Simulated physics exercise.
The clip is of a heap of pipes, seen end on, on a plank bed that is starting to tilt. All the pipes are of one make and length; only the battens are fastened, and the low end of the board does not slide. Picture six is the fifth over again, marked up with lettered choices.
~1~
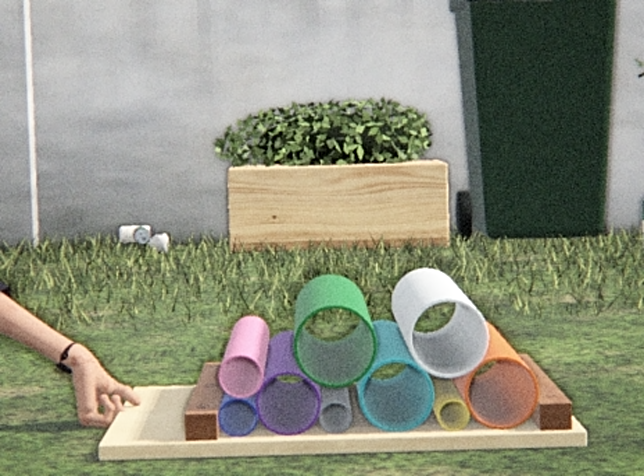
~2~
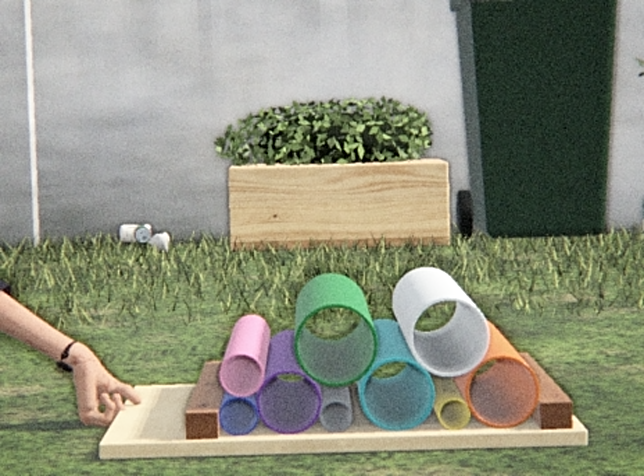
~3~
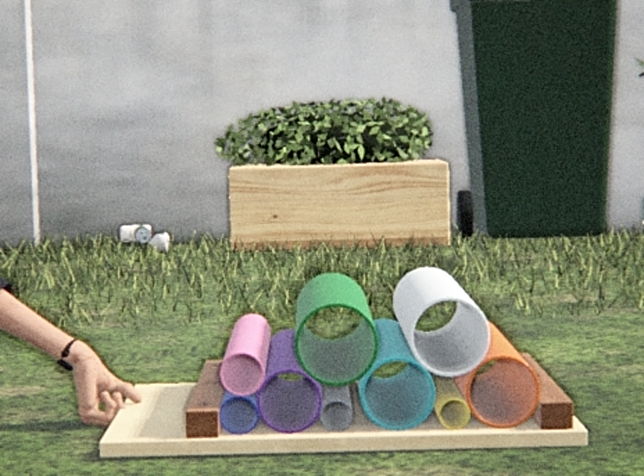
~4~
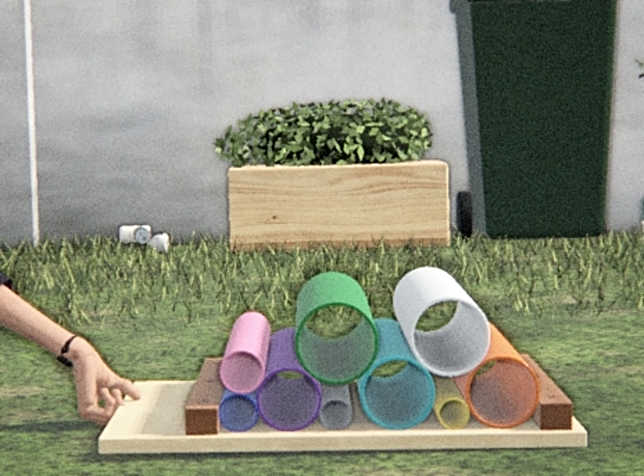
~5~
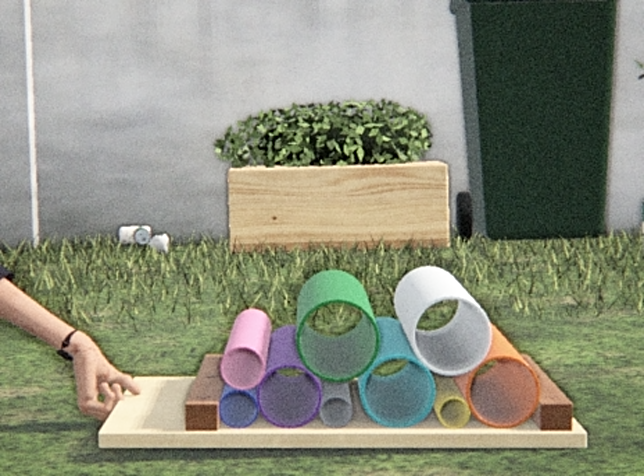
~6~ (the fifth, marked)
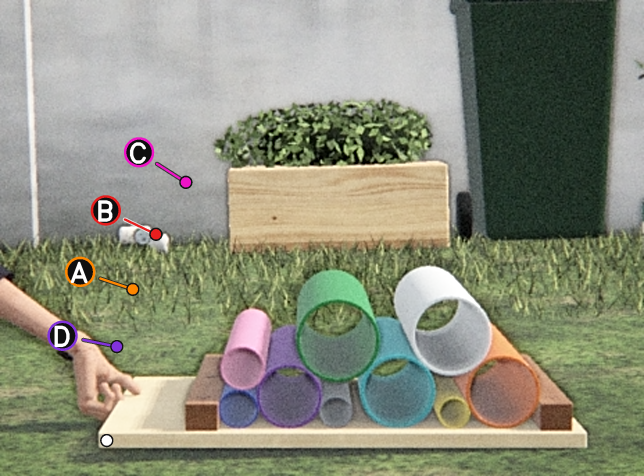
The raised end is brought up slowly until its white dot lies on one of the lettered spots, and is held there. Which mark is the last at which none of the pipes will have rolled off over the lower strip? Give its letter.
It can be raised to C.
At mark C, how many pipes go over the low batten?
It comes to none.
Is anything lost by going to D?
No, at D.
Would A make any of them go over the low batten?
No, at A.
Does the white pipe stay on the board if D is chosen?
Yes, with D.
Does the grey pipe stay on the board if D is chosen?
Yes.
On the marked copy, A at (133, 289); B at (156, 234); C at (186, 182); D at (117, 346); the white dot at (107, 441).
Following C. Soon after the start, board at 19°.
Later, board at 34°.
In the end, board at 34°, none over the low batten.
As for the rest, A none over the low batten; B none over the low batten; D none over the low batten.
